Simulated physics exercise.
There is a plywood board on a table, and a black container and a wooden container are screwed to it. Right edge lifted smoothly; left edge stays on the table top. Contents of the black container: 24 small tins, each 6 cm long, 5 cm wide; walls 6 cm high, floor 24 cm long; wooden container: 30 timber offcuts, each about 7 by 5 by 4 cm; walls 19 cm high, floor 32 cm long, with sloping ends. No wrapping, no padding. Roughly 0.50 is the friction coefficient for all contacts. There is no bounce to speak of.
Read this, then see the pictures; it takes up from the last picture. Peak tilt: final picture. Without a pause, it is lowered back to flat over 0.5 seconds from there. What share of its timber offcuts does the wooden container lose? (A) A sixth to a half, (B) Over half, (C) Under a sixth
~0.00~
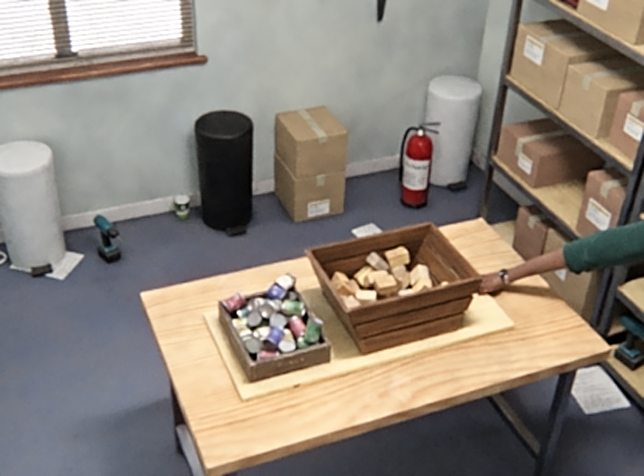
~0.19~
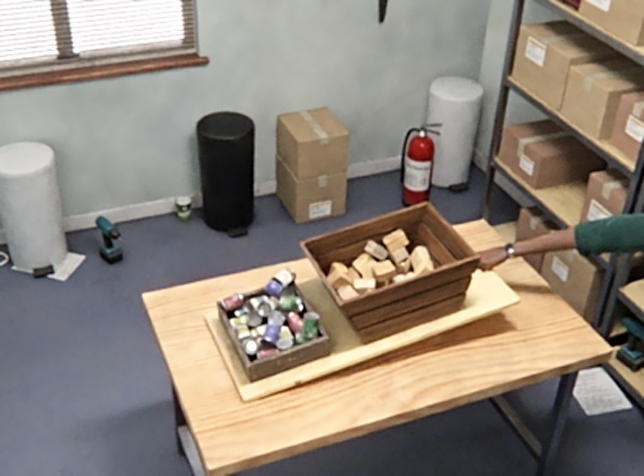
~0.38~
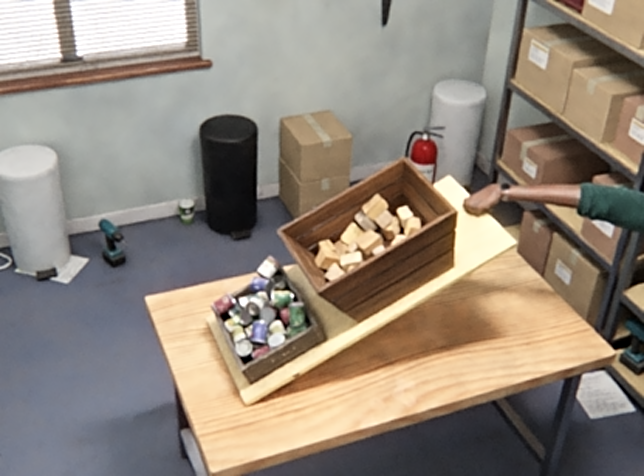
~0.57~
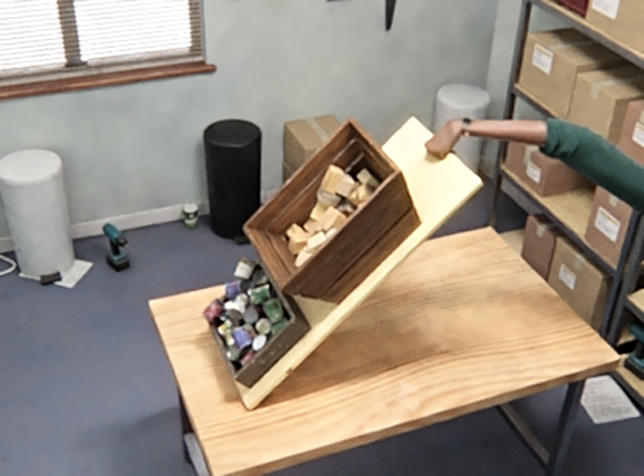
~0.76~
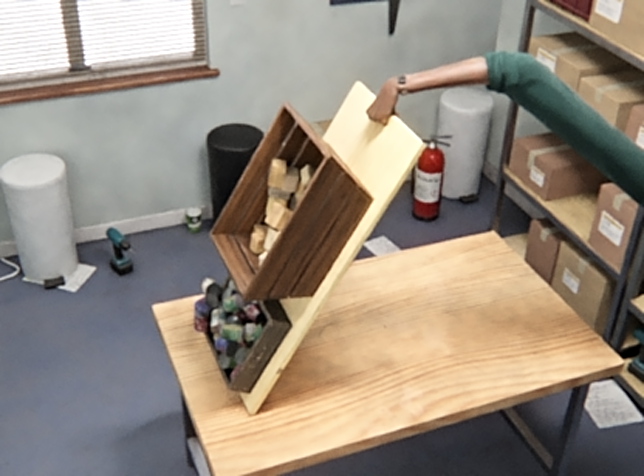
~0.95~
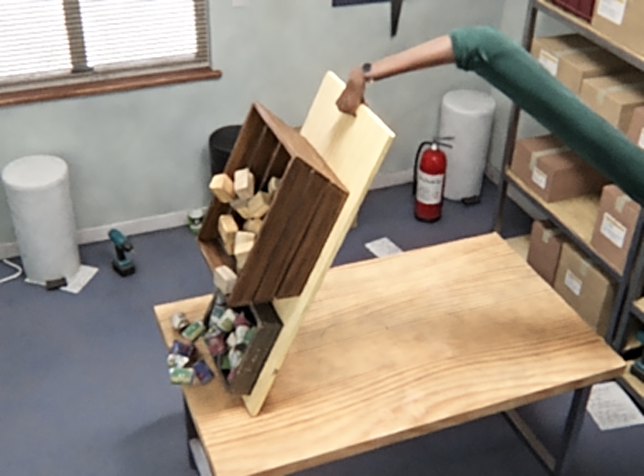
A, A sixth to a half.
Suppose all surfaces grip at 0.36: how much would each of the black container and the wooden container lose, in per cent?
Then the black container sheds 40 per cent, while the wooden container sheds 40 per cent.
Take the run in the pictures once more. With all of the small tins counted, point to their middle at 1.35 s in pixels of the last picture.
(254, 345).
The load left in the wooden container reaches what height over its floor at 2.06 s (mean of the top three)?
It stands close to 9 cm high.
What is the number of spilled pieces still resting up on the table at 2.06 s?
I'd say close to 8 in all.
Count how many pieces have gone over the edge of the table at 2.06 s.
The total is close to 12.
After 1.13 s, tilt 46°; the black container is down by 9 of 24 and the wooden container is down by 7 of 30.
After 1.35 s, tilt 7°; the black container is down by 11 of 24 and the wooden container is down by 10 of 30.
After 1.66 s, tilt 0°; the black container is down by 11 of 24 and the wooden container is down by 10 of 30.
When it is over (at 2.06 s), the black container is down by 11 of 24 and the wooden container is down by 10 of 30. Asked share, 10 of 30, 33 per cent.
